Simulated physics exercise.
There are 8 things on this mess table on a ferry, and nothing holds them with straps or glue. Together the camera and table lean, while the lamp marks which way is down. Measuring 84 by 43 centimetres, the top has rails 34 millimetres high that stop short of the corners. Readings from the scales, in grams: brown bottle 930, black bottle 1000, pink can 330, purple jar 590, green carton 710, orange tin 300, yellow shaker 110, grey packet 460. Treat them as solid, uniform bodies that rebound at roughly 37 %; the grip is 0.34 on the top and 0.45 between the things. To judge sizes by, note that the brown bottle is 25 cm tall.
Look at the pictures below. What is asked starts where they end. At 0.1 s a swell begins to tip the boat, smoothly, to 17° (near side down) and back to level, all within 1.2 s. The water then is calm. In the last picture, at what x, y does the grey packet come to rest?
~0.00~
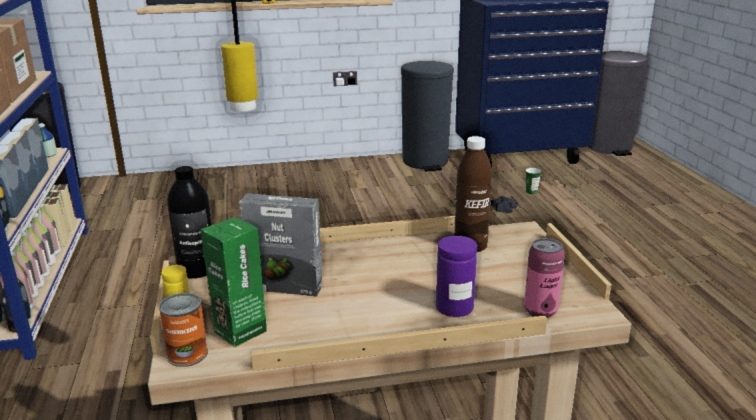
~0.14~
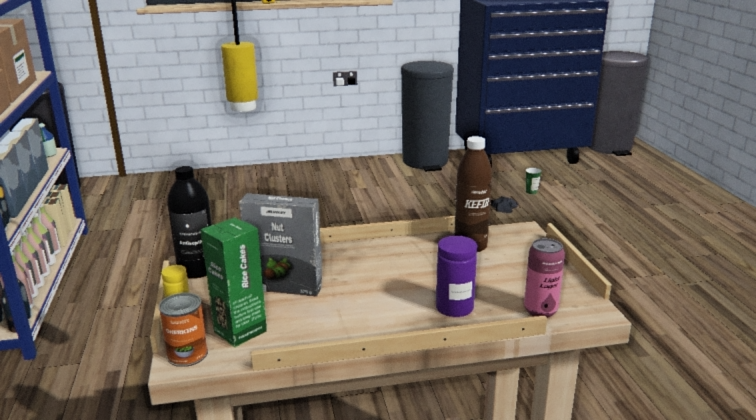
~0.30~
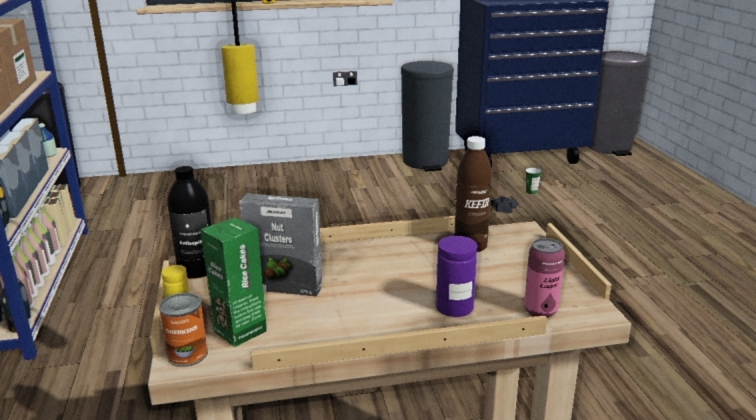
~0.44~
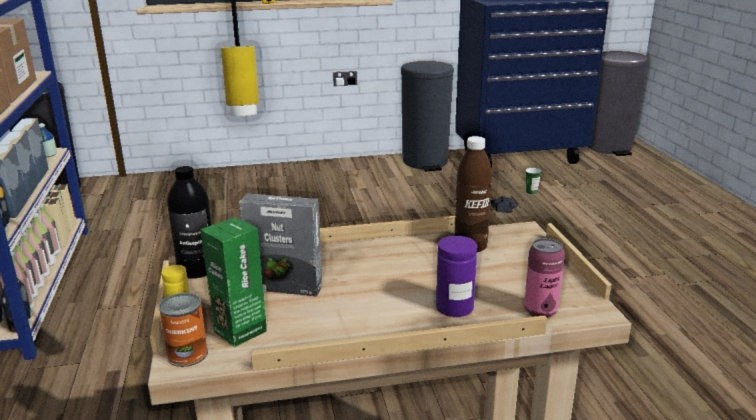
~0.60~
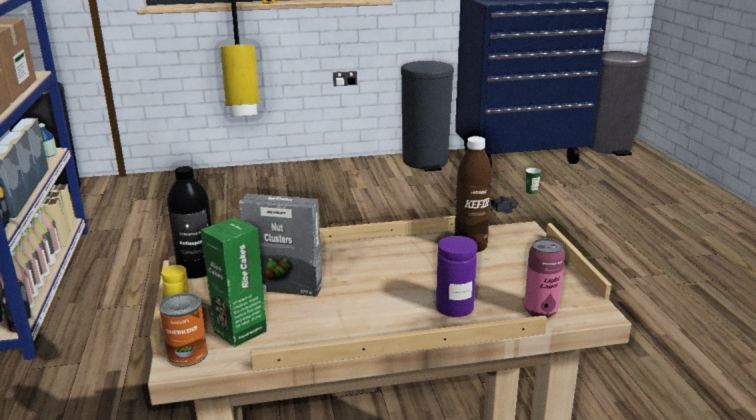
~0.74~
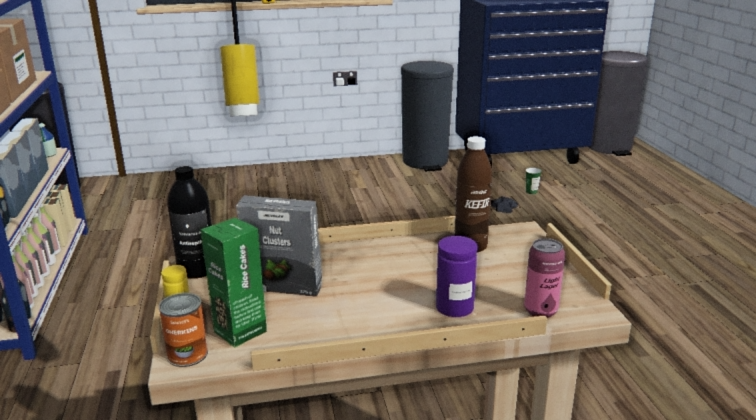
The grey packet rests near (281, 290).
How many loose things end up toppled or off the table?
Tally: 1.
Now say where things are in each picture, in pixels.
Boat level; grey packet (283, 246); brown bottle (473, 194), in the first picture.
Boat level; pink can (544, 279); purple jar (456, 276), in the second picture.
Floor tilted 4°, near side down; green carton (235, 283); orange tin (184, 330), in the third picture.
Floor tilted 10°, near side down; brown bottle (473, 194), in the fourth picture.
Floor tilted 16°, near side down; black bottle (191, 221); pink can (544, 279), in the fifth picture.
Floor tilted 17°, near side down; grey packet (281, 247) tipped 5° against what carries it; purple jar (456, 277), in the sixth picture.
Around 0.94 s, floor tilted 11°, near side down; grey packet tipped 28° against what carries it near (274, 259).
Around 1.14 s, floor tilted 3°, near side down; grey packet tipped 45° against what carries it near (268, 270); green carton tipped 6° against what carries it.
Around 1.64 s, boat level; grey packet on its side near (280, 294); green carton shifted 2 cm.
Around 1.74 s, boat level; grey packet on its side near (281, 288); green carton shifted 2 cm.
Finally (2.2 s), on their side or leaning hard on the table, grey packet; the other 7 still in place (within 5 cm). Final places as that camera would see them, grey packet near (281, 290).
